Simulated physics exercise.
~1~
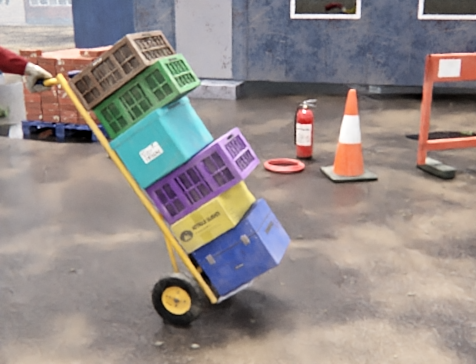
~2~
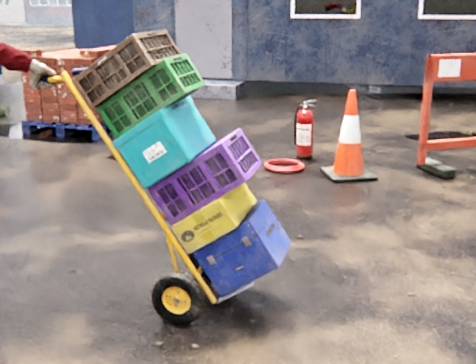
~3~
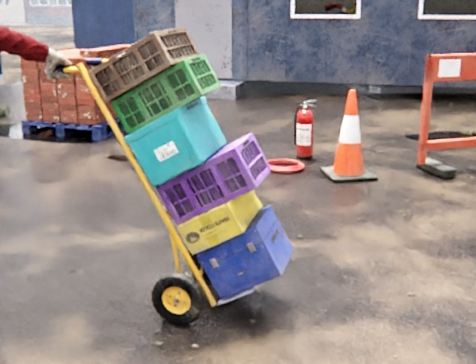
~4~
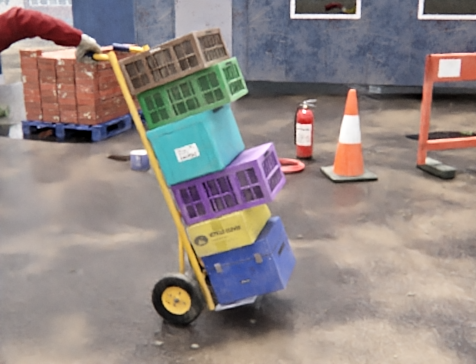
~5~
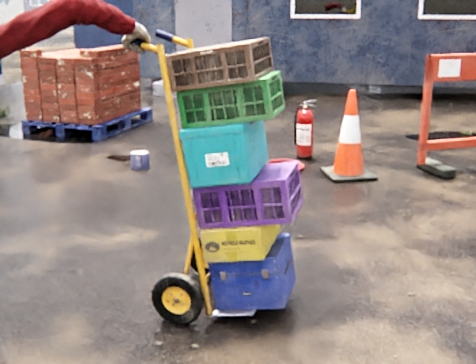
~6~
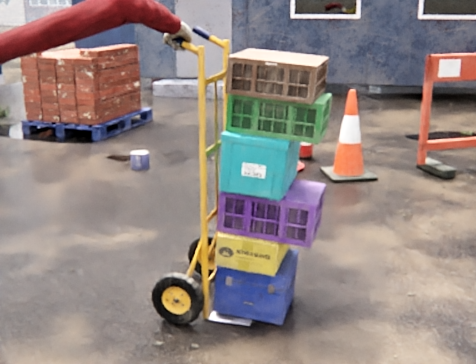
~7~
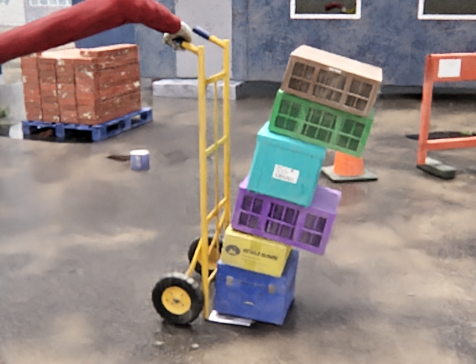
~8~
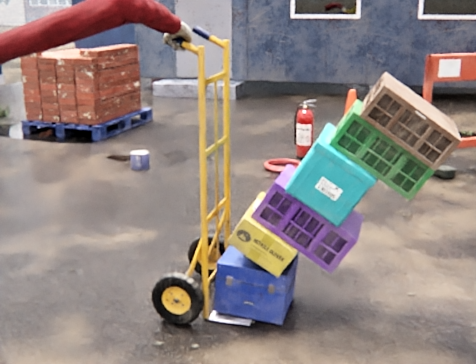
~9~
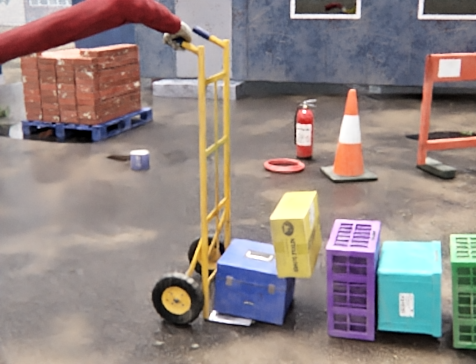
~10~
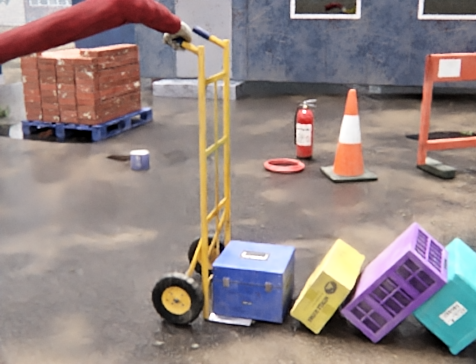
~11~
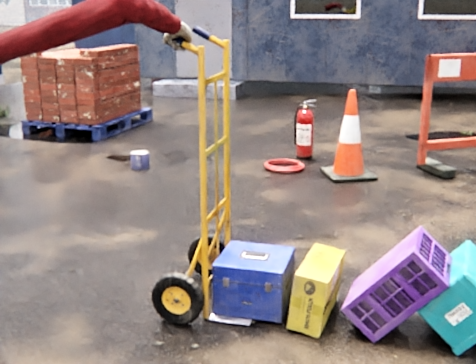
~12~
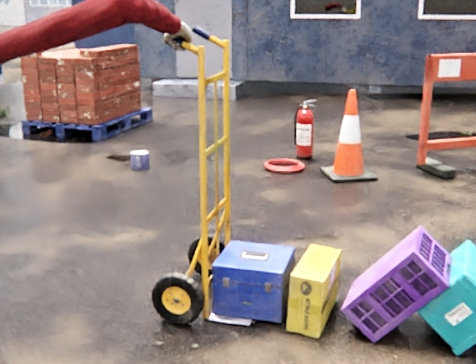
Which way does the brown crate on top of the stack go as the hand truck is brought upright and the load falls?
The brown crate moves to the right, going over with the toppling stack and out of view.
